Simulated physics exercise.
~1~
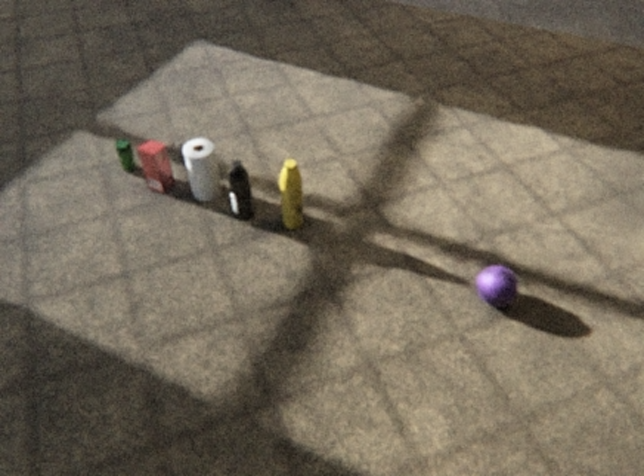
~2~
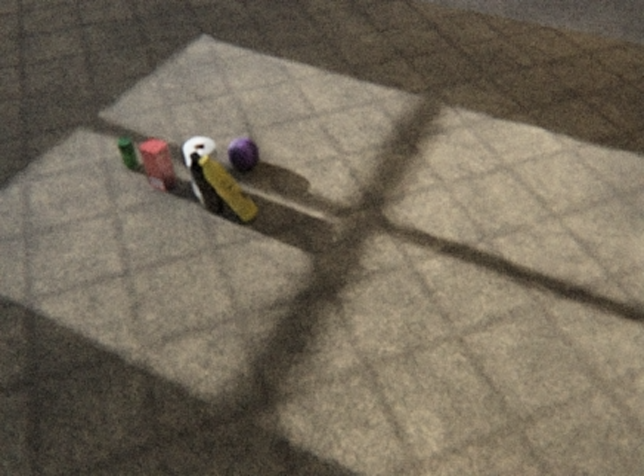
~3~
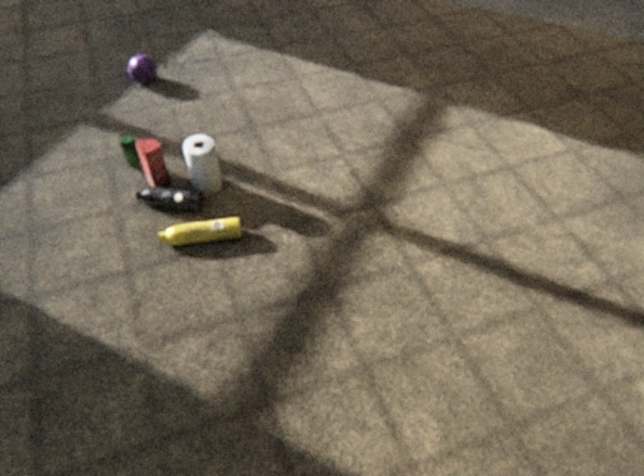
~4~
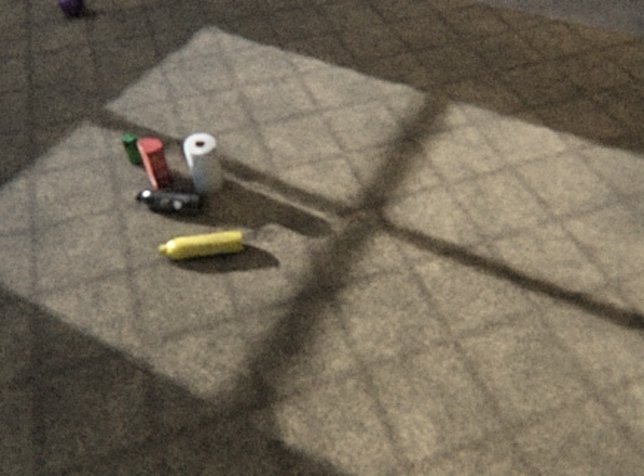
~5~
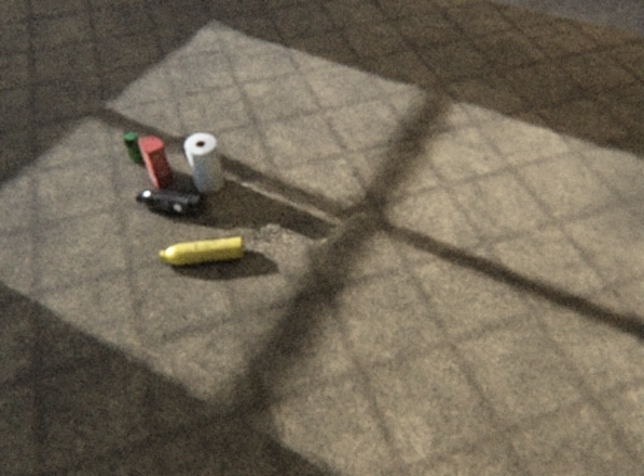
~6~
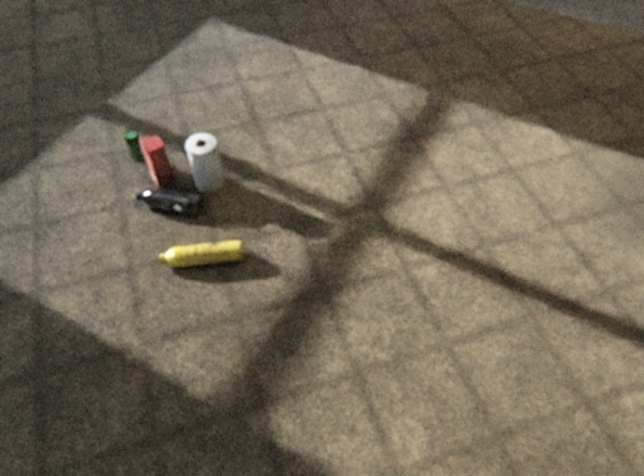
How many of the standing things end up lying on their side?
Two of them end up on their side, the yellow bottle and the black bottle.
